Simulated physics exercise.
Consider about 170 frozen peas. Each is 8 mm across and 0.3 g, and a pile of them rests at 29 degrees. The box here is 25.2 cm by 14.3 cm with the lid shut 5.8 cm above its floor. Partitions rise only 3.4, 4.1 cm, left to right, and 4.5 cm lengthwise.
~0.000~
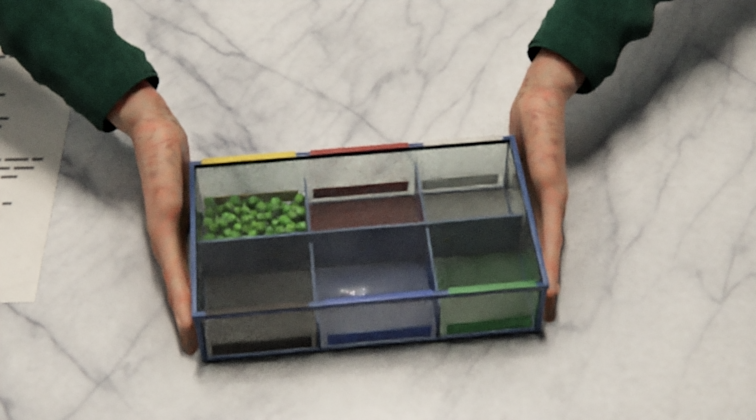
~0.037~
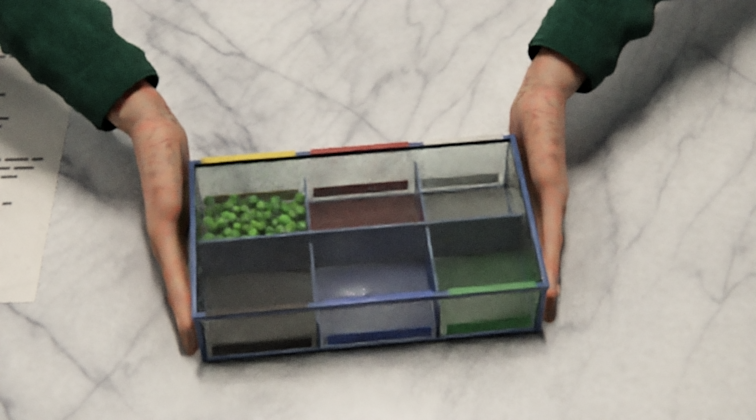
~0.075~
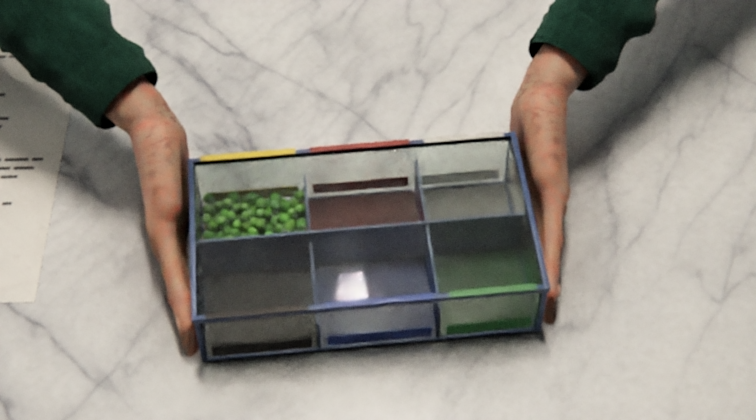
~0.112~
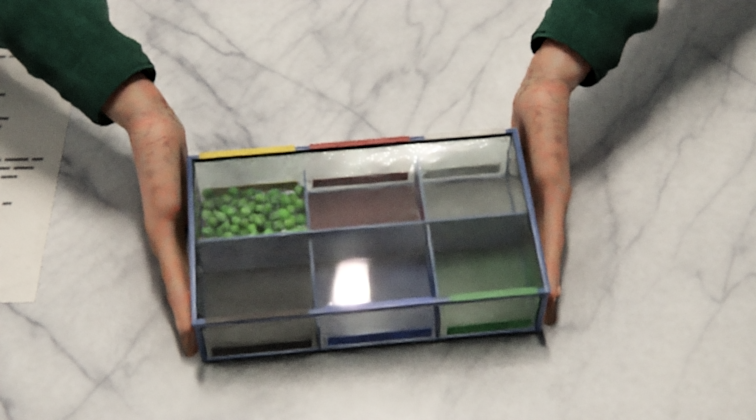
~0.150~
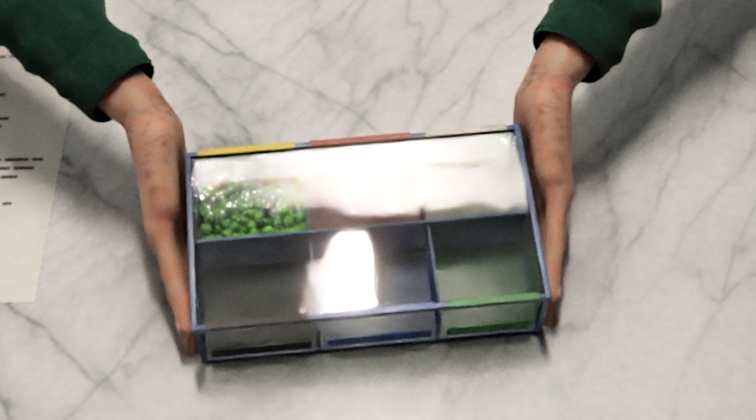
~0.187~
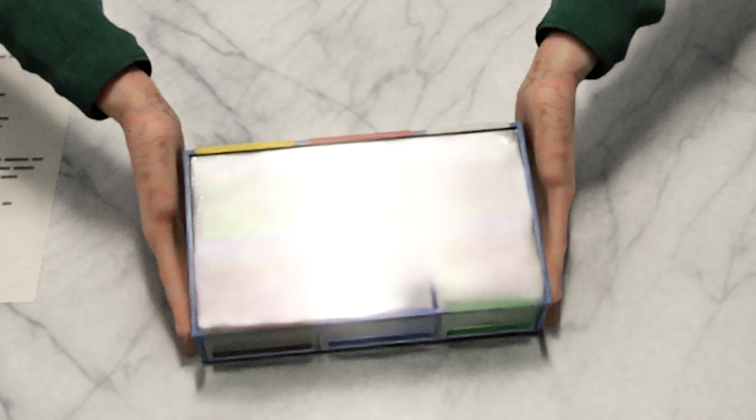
Hands in green sleeves tilting a clear divided box of green peas on a marble surface as white glare spreads across its lid.
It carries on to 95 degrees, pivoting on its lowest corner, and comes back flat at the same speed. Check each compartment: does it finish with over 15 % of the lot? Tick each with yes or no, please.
Red - no; blue - no; green - no; yellow - yes; white - no; black - yes.
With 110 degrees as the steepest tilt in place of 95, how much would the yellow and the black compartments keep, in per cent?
Shares: Yellow 65 and black 30, in per cent.
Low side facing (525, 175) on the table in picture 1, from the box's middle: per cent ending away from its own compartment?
The share comes to about 70 in a hundred.
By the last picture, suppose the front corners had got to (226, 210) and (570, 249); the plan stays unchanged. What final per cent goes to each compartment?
Result - red: 40 %; blue: 0 %; green: 0 %; yellow: 35 %; white: 20 %; black: 0 %.
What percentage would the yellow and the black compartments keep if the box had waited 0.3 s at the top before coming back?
Result - yellow: 70 %, black: 25 %.
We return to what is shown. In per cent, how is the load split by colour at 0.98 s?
In per cent: Red 0, blue 0, green 0, yellow 90, white 0, black 10.
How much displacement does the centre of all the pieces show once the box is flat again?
Around 3.0 centimetres, start to finish.
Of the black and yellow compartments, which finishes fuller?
That would be the yellow compartment.
Then, at 0.98 s, tilt 95 degrees; yellow 90 %, black 10 %.
After 1.51 s, tilt 42 degrees; blue 5 %, yellow 75 %, black 20 %.
After 2.10 s, tilt 0 degrees; blue 5 %, yellow 75 %, black 20 %.
In the end, at 2.8 s, red 0 %, blue 5 %, green 0 %, yellow 75 %, white 0 %, black 20 %.
